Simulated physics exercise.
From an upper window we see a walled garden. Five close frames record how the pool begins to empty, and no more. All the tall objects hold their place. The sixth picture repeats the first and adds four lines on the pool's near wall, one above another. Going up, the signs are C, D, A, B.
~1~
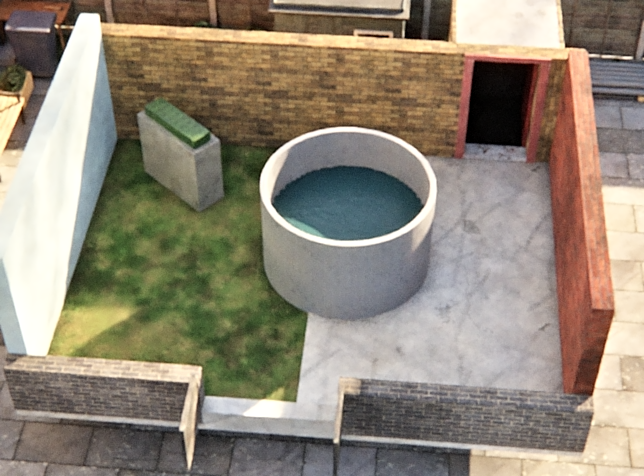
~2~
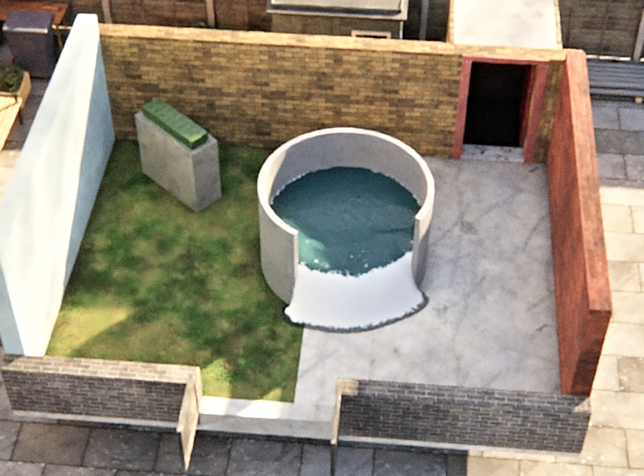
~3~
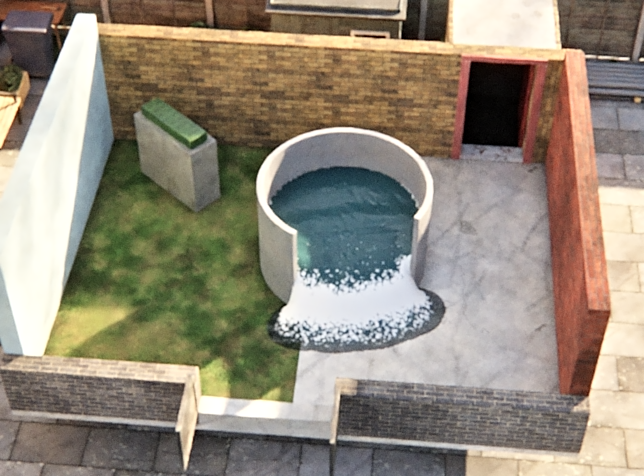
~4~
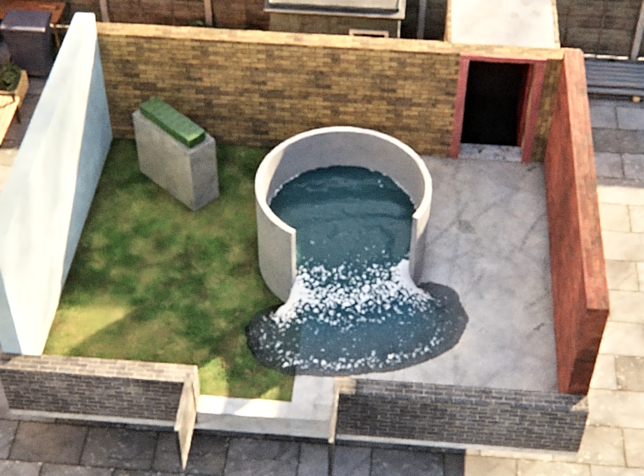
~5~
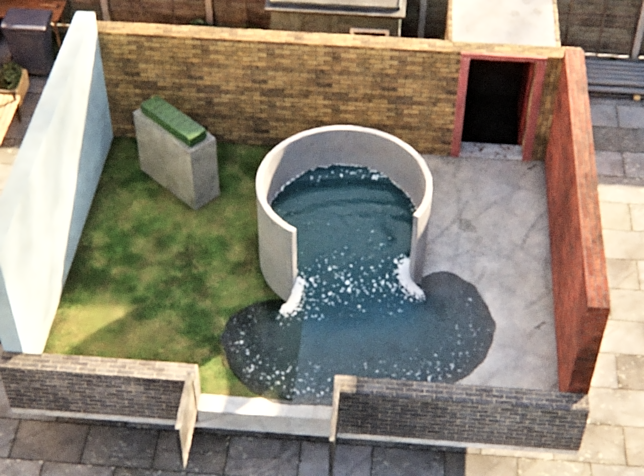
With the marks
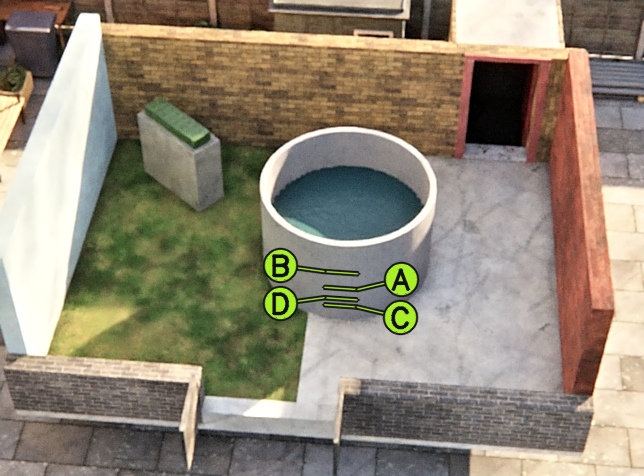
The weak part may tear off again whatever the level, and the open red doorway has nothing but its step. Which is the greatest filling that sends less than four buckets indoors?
Take D.
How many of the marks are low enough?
Two of the four.
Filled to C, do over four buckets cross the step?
No.
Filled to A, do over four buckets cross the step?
Yes, it does.
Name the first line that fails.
A it is.
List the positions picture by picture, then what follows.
The first picture shows water in the pool at rest, its middle at (347, 218); foot of the red doorway at (494, 160); open gate at (270, 369).
In the second picture, 2 % of the ground under water, visible out to (287, 310).
In the third picture, 5 % of the ground under water, visible out to (274, 323).
In the fourth picture, 10 % of the ground under water, visible out to (460, 317).
In the fifth picture, 18 % of the ground under water, visible out to (484, 331).
In lime, A at (340, 288); B at (341, 272); C at (340, 305); D at (340, 298); from the bottom up C, D, A, B.
For line A, about 8 bucketfuls get in.
For line B, dozens of bucketfuls pour in.
For line C, nothing gets over.
For line D, a bucket or two gets in.
